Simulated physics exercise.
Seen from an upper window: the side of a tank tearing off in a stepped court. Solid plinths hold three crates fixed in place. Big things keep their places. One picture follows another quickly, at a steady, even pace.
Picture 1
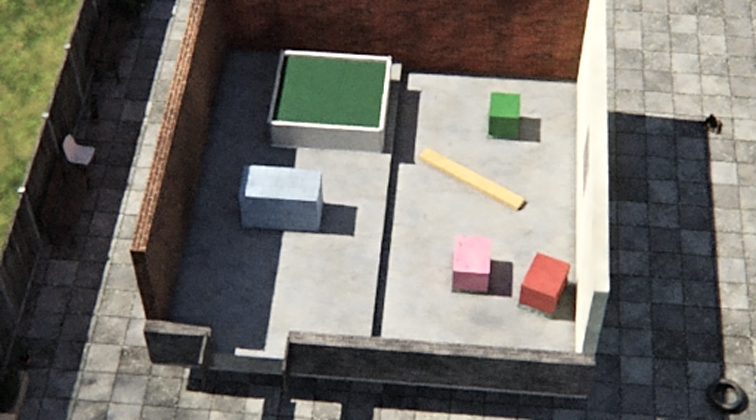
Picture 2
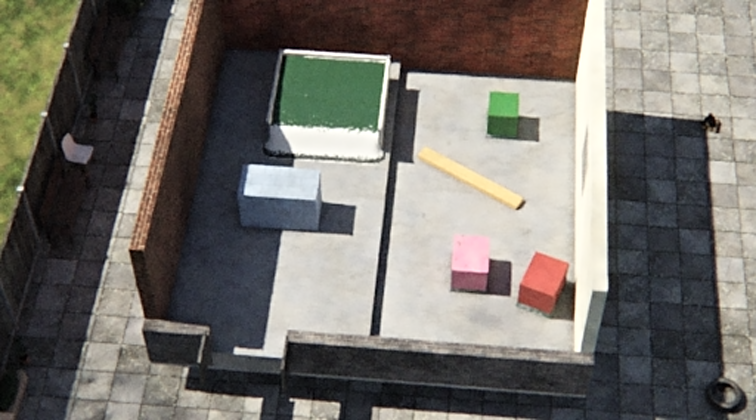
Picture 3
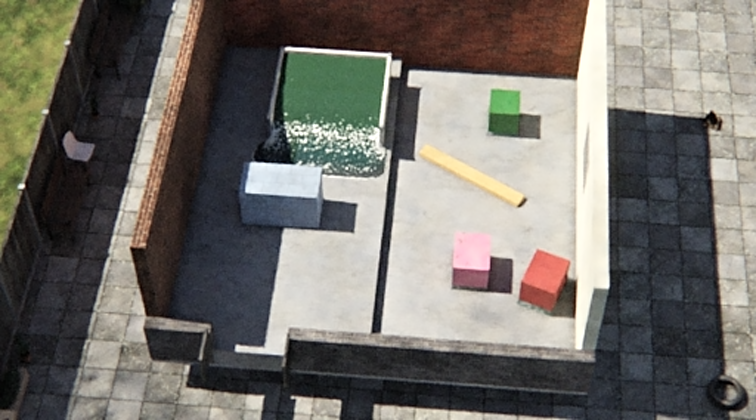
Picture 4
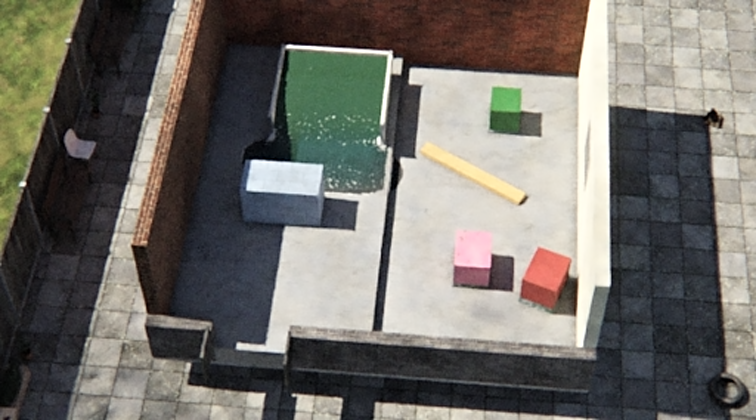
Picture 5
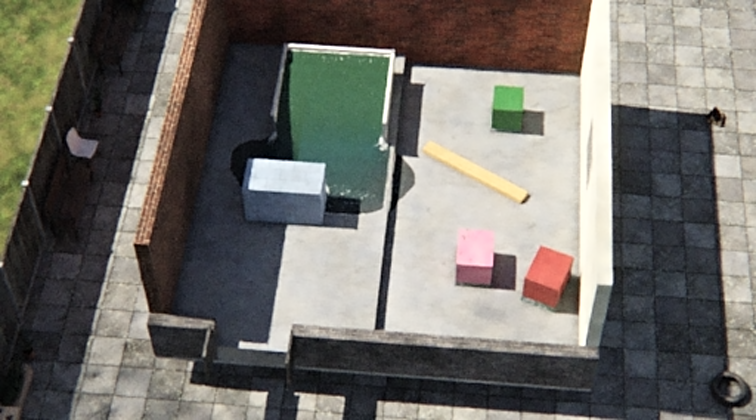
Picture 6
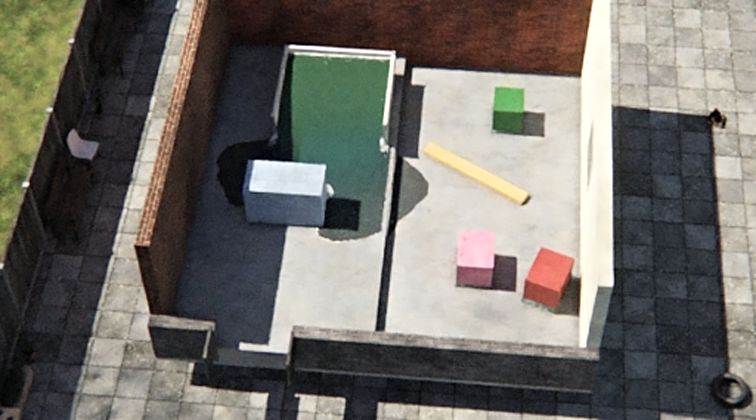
Walled courtyard from above, green water bursting through the near side of a tank and spreading around a pale grey block.
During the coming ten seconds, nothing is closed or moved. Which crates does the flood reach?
The green crate is not reached; the pink crate is reached; the red crate is reached.
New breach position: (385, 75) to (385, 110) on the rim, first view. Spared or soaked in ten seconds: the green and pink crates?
Taking them in turn, the green crate is overtopped and the pink crate is overtopped.
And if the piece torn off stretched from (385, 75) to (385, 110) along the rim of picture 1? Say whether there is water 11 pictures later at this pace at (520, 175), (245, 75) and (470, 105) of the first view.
Sodden, then spared, then sodden.
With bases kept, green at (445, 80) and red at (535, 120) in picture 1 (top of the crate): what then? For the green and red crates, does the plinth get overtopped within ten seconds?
The green crate is never reached, while the red crate is never reached.
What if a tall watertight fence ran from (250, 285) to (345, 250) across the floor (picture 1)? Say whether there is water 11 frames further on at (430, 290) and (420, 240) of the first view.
Reached, reached.
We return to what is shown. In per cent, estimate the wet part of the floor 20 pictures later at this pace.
Some 60 per cent.
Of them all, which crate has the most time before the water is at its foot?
Result - the one in green.
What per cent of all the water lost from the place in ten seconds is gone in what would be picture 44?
Near 60 in a hundred.
A moment on, water covers 25 % of the floor; the green crate not reached, the pink crate not reached, the red crate not reached.
Next, water covers 40 % of the floor; the green crate not reached, the pink crate water round its plinth, the red crate not reached.
Then, water covers 60 % of the floor; the green crate not reached, the pink crate water round its plinth, the red crate water round its plinth.
Later, water covers 75 % of the floor; the green crate not reached, the pink crate water round its plinth, the red crate water round its plinth.
In the end, water covers 90 % of the floor; the green crate stayed above the water, the pink crate was topped, the red crate was topped.
